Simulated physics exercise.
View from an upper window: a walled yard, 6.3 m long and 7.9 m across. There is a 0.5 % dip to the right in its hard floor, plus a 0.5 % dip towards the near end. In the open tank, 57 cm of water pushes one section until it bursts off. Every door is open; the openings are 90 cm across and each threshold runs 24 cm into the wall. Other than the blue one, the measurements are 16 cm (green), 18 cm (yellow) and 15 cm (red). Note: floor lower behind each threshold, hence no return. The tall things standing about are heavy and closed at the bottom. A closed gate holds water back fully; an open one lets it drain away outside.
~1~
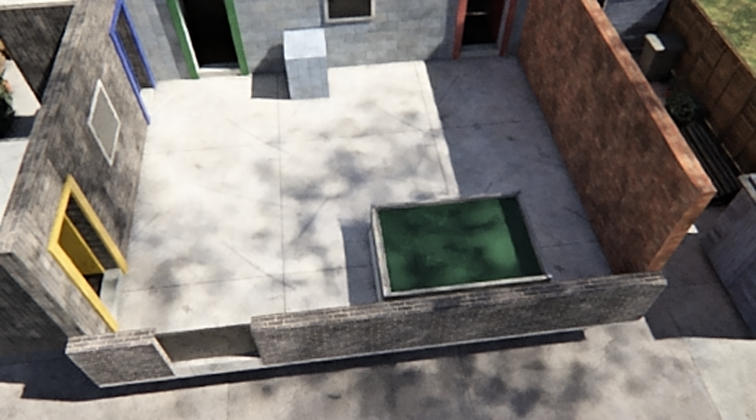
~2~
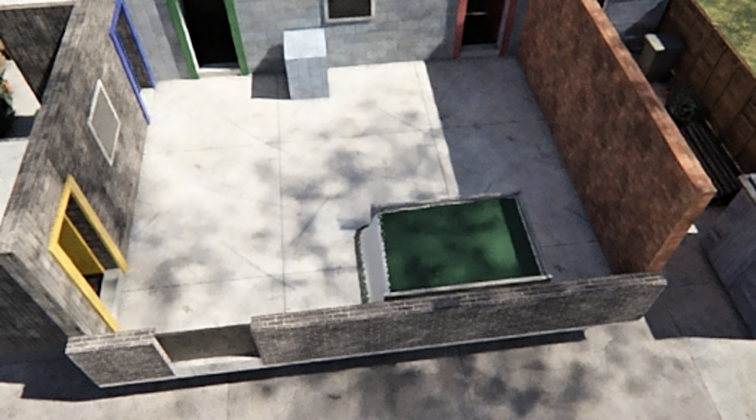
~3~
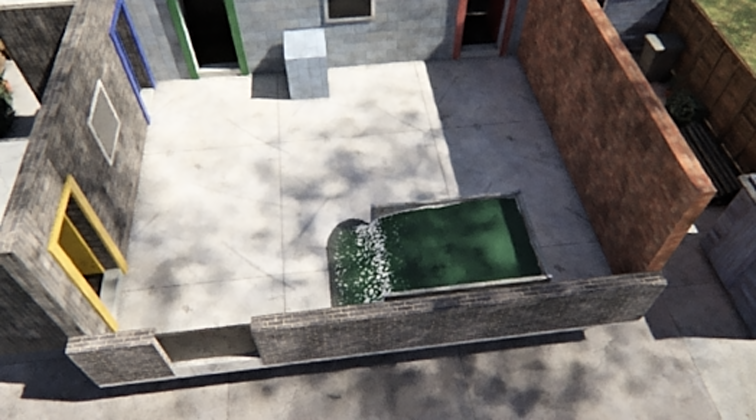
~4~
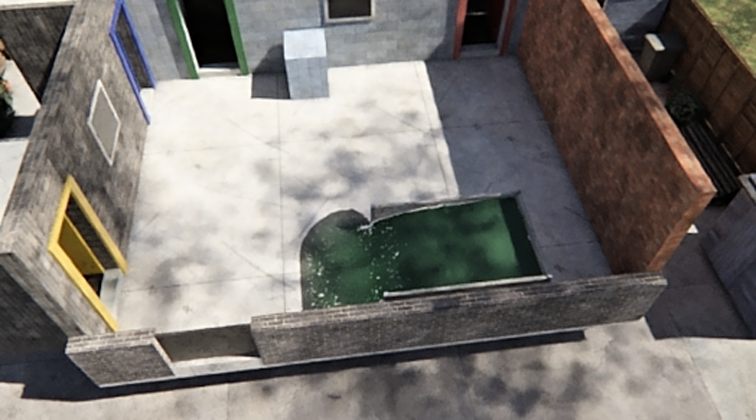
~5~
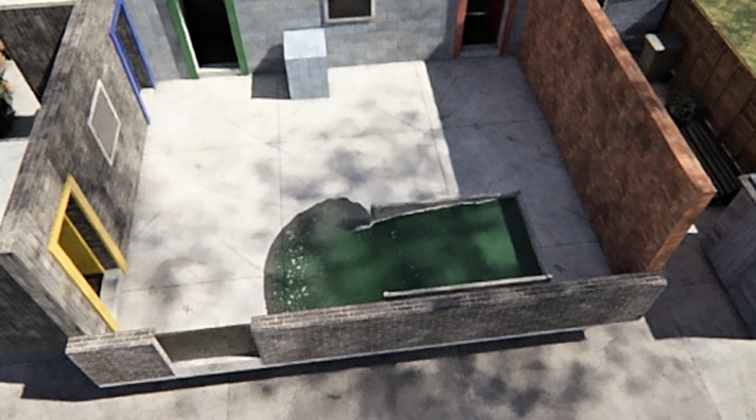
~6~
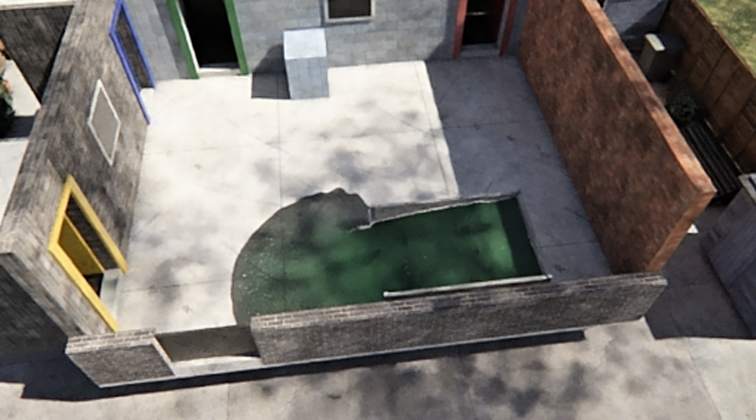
At the start, still green water fills an open tank near the low front wall of a walled yard. The tank's left side opens and water pours out, foaming white at first, then spreads leftward across the pale floor in a widening rounded sheet, with the doorways still dry.
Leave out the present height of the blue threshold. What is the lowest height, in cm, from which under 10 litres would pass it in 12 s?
12 cm.
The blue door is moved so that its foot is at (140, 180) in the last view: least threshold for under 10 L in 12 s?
Minimum: About 10.5 cm.
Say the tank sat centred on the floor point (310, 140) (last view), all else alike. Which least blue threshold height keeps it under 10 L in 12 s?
Near 26 cm.
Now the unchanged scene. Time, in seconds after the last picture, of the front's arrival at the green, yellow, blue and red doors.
Arrival times - green: 3.6 s; yellow: 0.6 s; blue: 2.4 s; red: 8.5 s.
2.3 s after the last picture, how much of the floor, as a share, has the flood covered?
About 40 per cent.
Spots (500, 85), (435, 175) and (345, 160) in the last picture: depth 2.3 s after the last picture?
I'd read roughly 0, 0 and 0 cm there.
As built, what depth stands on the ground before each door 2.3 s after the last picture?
Centimetres: Green = 0, yellow = 31, blue = 0, red = 0.
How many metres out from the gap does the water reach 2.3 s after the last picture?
5.8 m.
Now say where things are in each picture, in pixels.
Still water, 57 cm deep, in the open tank at (456, 243); the blue door at (135, 65) is dry, in the first picture.
The gap is at (381, 263), the front 0.3 m out at a hidden place; the back of the open tank holds 57 cm, in the second picture.
The gap is at (381, 265), the front 0.8 m out at (336, 302); the back of the open tank holds 57 cm, in the third picture.
The front is at a hidden place, 1.2 m from the gap at (381, 265); 2.3 m2 of floor is wet, 57 cm left at the back, in the fourth picture.
Water pours out at (381, 266) and has run 1.8 m, to (271, 299); about 7 cm deep outside, 57 cm at the back, in the fifth picture.
Water pours out at (381, 266) and has run 2.3 m, to (240, 313); about 6 cm deep outside, 56 cm at the back; the blue door at (135, 65), 6.1 m from the gap, is still 4.1 m from the nearest water, in the sixth picture.
Then, 0.7 s after the last picture water covers 25 % of the floor, deepest (24 cm) near (374, 298); it has not reached the blue door.
Then, 2.3 s after the last picture water covers 40 % of the floor, deepest (32 cm) near (111, 360); it has not reached the blue door.
Then, 11.3 s after the last picture water covers 90 % of the floor, deepest (10 cm) near (568, 189); 5 cm at the blue door, 71 litres in over its 6 cm threshold.
At the blue door as built, the water peaked near 12 cm, 6.5 s after the last picture.
Run again over the same 12 s with other heights there, 17 litres in over 10.5 cm, 3 litres over 14.5 cm. The limit of 10 litres is kept from about 12 cm up.
